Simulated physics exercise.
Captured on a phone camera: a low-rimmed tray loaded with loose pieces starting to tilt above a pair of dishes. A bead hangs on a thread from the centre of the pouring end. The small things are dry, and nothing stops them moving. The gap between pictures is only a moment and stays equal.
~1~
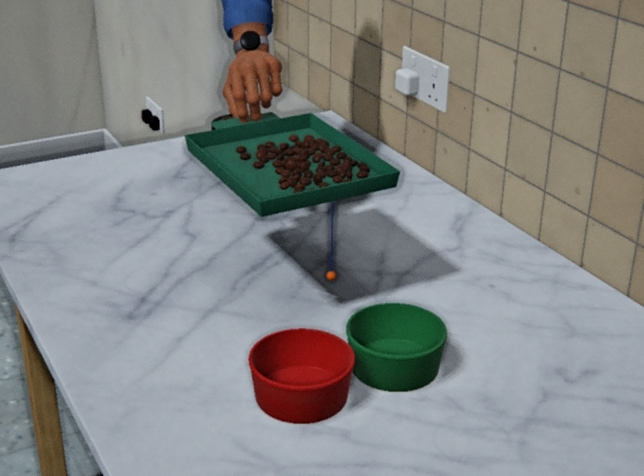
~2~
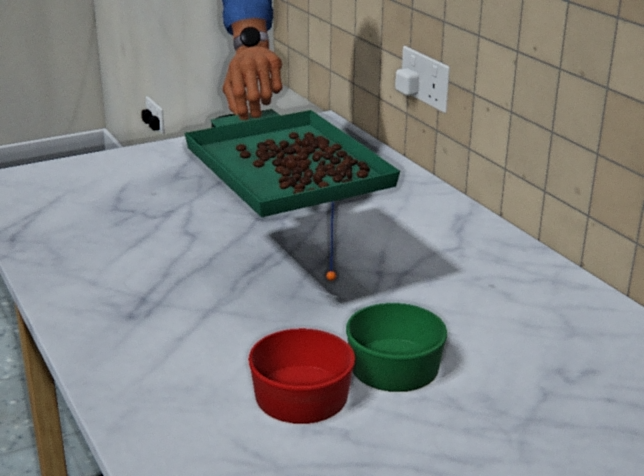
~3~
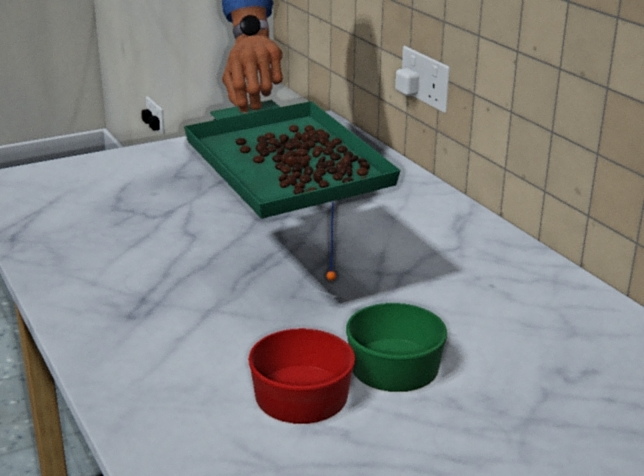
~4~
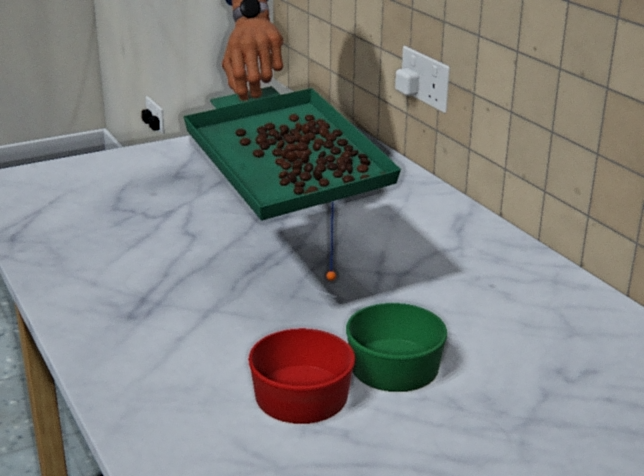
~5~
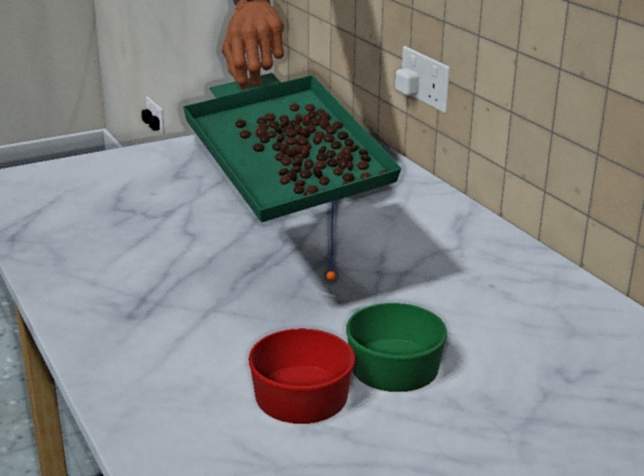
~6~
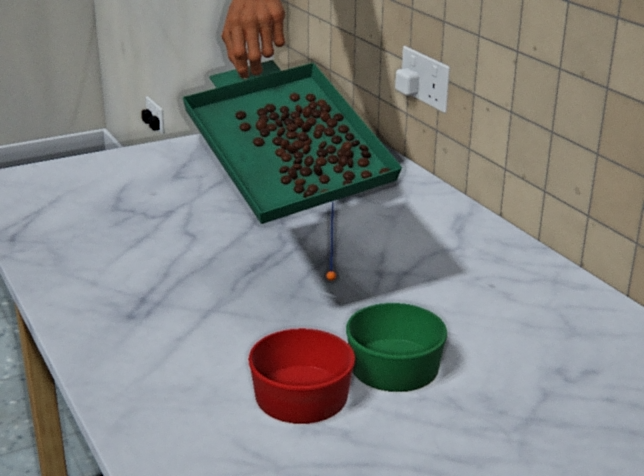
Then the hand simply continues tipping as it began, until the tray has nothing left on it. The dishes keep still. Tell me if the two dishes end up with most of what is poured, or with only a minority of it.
Most of the load will miss the dishes.
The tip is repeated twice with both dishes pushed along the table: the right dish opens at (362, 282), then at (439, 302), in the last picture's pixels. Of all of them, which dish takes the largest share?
First try: The left-side dish; second try: The left-side dish.
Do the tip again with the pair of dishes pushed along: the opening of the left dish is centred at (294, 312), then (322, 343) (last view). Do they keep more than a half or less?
The bulk of it and then Short of half.
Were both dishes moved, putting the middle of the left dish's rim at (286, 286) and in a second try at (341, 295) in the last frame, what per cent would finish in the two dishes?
In order: 20 percent and 40 percent.
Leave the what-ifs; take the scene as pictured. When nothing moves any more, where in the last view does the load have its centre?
The centre settles at about (302, 351).
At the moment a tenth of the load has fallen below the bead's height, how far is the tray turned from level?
About 80 degrees.
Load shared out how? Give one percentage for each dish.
Left about 0, right about 10 in a hundred.
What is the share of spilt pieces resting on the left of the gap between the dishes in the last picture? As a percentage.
I'd put it at close to 100 per cent.
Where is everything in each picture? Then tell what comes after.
The first picture shows corners of the pouring end (261, 200) and (397, 171), level; middle of the load (306, 164), flat chocolate drops; left dish (326, 400); right dish (423, 369); bead on its thread (331, 276).
The second picture shows corners of the pouring end (261, 200) and (397, 171), level; middle of the load (306, 162).
The third picture shows corners of the pouring end (261, 202) and (397, 170), tipped barely, lowest at the left corner; middle of the load (306, 158).
The fourth picture shows corners of the pouring end (262, 205) and (398, 169), tipped a little, lowest at the left corner; middle of the load (306, 152).
The fifth picture shows corners of the pouring end (262, 208) and (398, 168), tipped a little, lowest at the left corner; middle of the load (306, 147).
The sixth picture shows corners of the pouring end (262, 211) and (399, 167), tipped clearly, lowest at the left corner; middle of the load (307, 141); left dish (326, 400); right dish (423, 369).
Just after the last frame, tray tipped steeply; almost all on the tray; just a few in the left dish; just a few in the air.
A moment on, tray tipped past a quarter turn; roughly half on the tray; just a few in the left dish; just a few in the right dish; roughly a third outside both; roughly a quarter in the air.
Further on, tray tipped past a quarter turn; about a tenth in the left dish; about a tenth in the right dish; the larger part outside both.
When it is over, tray tipped past a quarter turn; about a tenth in the left dish; about a tenth in the right dish; the larger part outside both.
